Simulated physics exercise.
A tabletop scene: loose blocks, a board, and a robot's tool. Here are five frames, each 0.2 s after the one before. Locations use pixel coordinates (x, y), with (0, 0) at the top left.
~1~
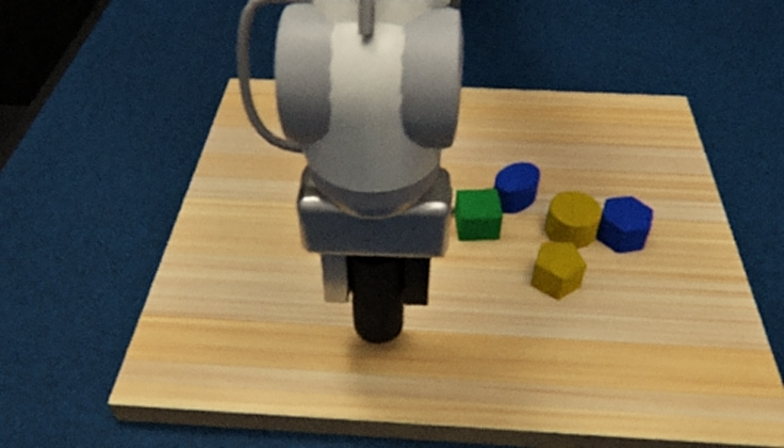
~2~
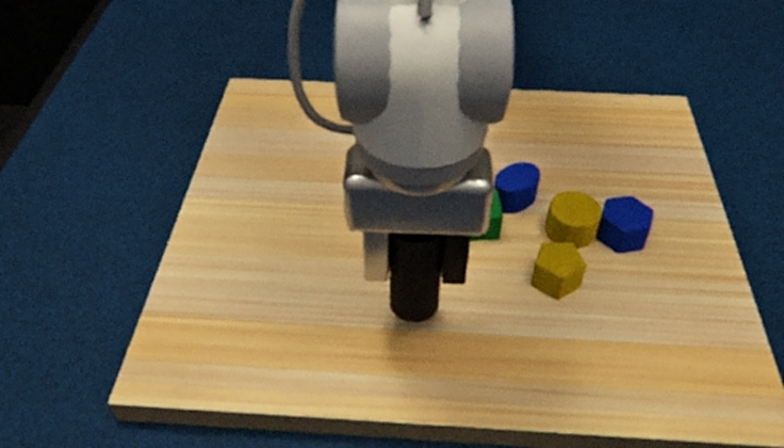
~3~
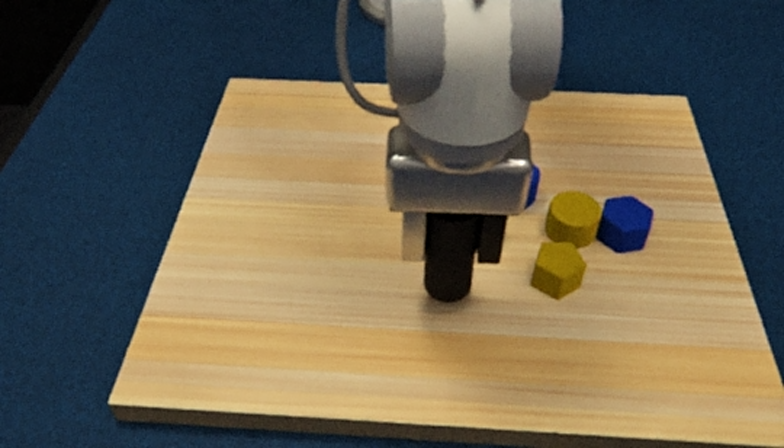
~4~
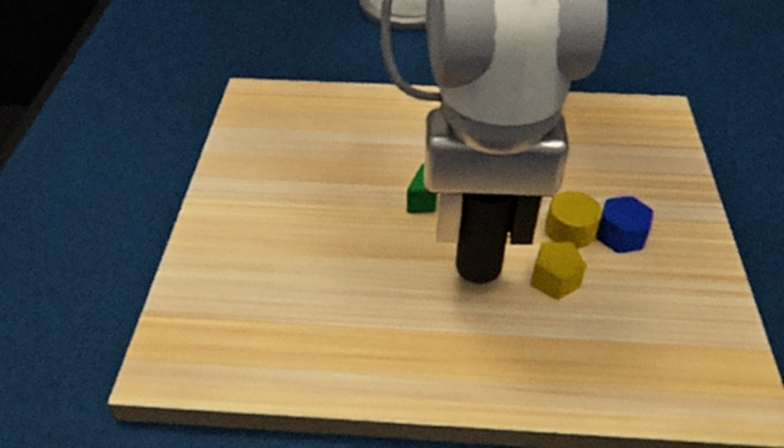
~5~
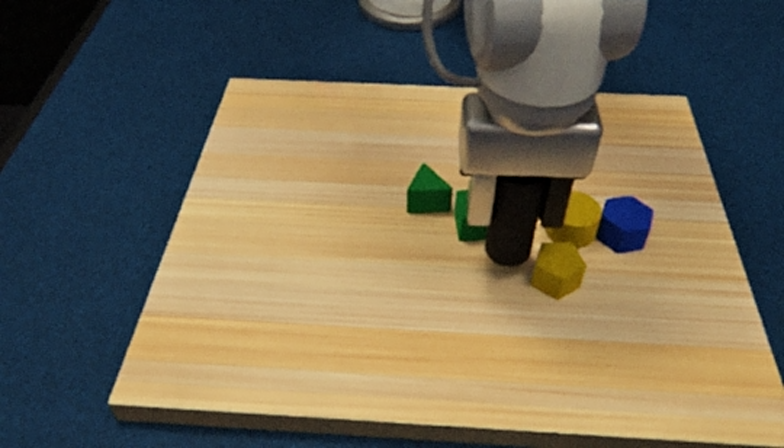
On a wooden board over a blue surface, a robot arm with a dark tip moved steadily right and away from the viewer, passing in front of small green, blue and yellow blocks that stayed still.
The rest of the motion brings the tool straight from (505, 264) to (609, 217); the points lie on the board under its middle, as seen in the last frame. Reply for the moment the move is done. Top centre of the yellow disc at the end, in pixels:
Answer: (641, 170).
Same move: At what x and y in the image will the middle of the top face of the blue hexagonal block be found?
Around (665, 209).
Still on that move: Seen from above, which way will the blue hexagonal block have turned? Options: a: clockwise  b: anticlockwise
Choice a: Clockwise.
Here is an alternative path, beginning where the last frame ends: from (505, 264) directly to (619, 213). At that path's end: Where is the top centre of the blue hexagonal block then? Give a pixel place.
Answer: (673, 209).
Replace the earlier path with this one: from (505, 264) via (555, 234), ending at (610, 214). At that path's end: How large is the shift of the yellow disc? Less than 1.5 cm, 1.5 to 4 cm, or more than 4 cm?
Displaced more than 4 cm.
The first path, step by step. One third of the way, tool at (545, 232); yellow five-sided block at (572, 255), turned 40° clockwise; yellow disc at (582, 204); blue hexagonal block at (634, 211).
Two thirds of the way, tool at (580, 216); yellow five-sided block at (572, 255), turned 40° clockwise; yellow disc at (614, 187); blue hexagonal block at (661, 209), turned 25° clockwise.
At the end, tool at (614, 202); green square block in place; yellow five-sided block at (572, 255), turned 40° clockwise; yellow disc at (641, 170); blue hexagonal block at (665, 209), turned 35° clockwise.
